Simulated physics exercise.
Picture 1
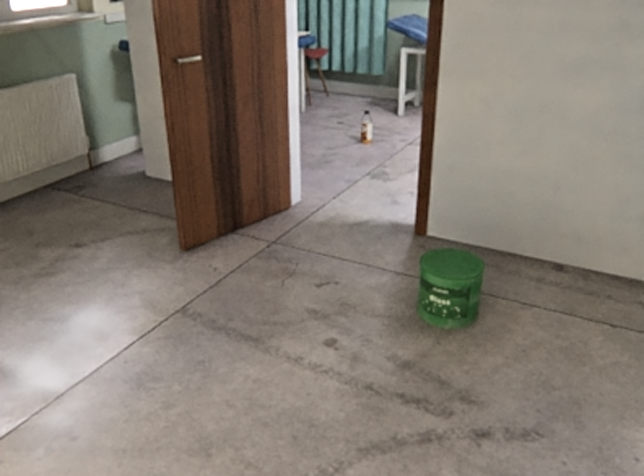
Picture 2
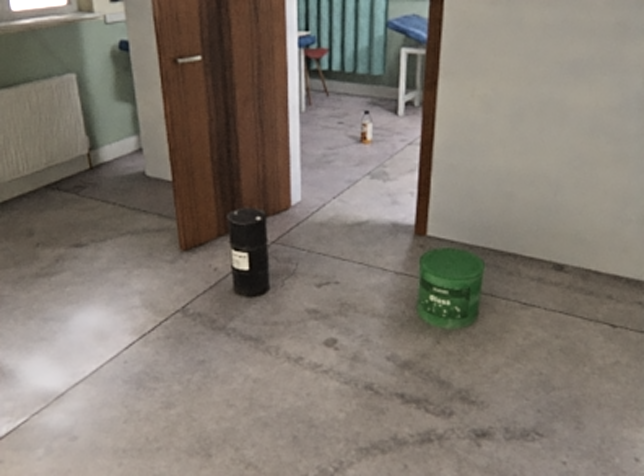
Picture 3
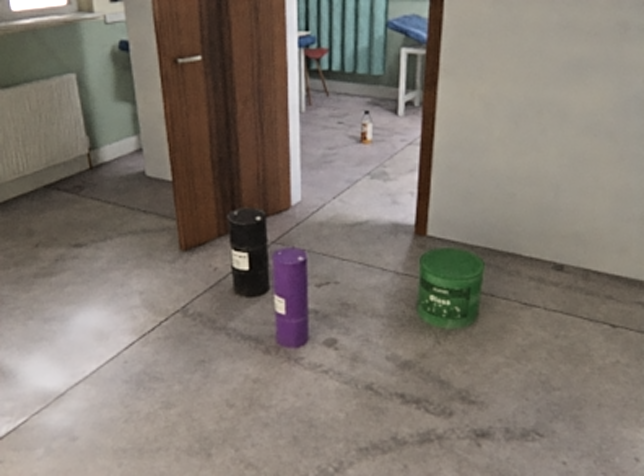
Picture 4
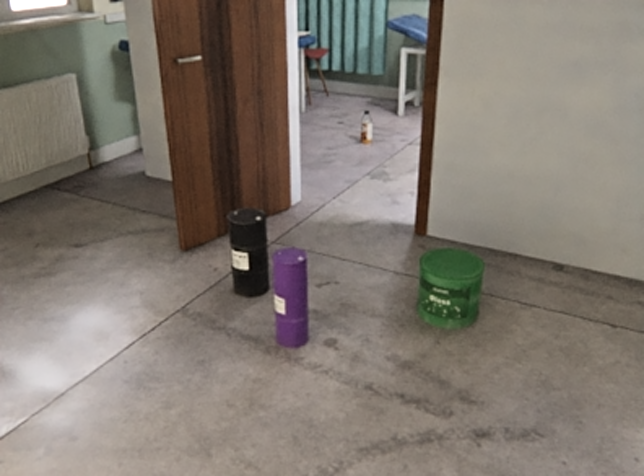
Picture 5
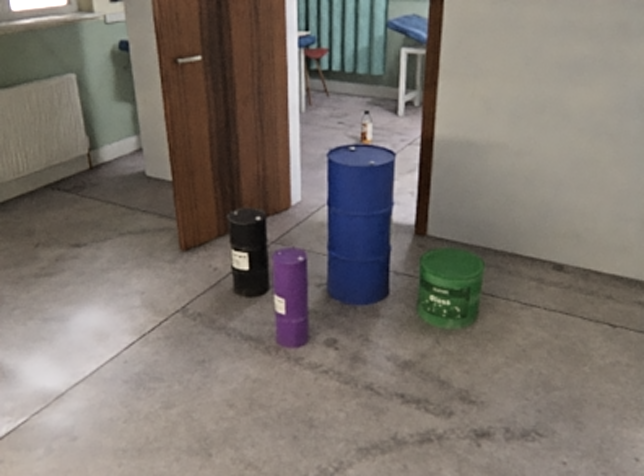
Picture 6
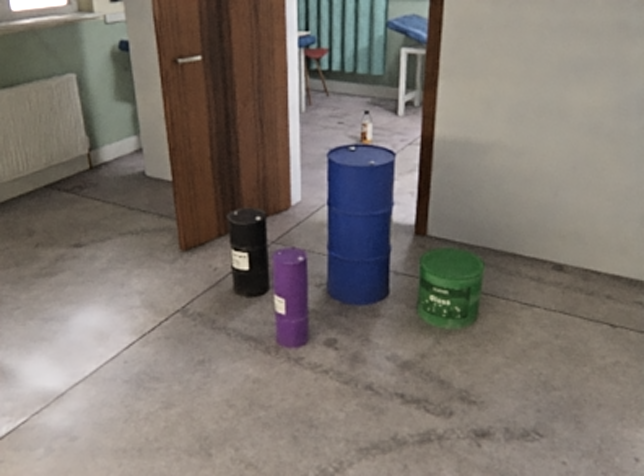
The clip opens on a wide-open wooden door, with a green pail on the floor to the right of the doorway. A black canister appears to its left, then a purple canister in front of that, and finally a tall blue drum between them and the pail, while the door stays still.
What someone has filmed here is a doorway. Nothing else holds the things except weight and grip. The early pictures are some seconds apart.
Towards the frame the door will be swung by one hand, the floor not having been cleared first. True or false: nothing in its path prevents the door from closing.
True.
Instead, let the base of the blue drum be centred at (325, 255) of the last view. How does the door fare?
Held up partway.
Then, 0.70 s after the last picture, door at 87°.
Then, 1.20 s after the last picture, door at 61°.
Then, 1.60 s after the last picture, door at 39°.
Then, 2.10 s after the last picture, door at 10°.
At rest, door at 0°; all 4 in place. Seen from the same camera at the end, blue drum near (360, 225).
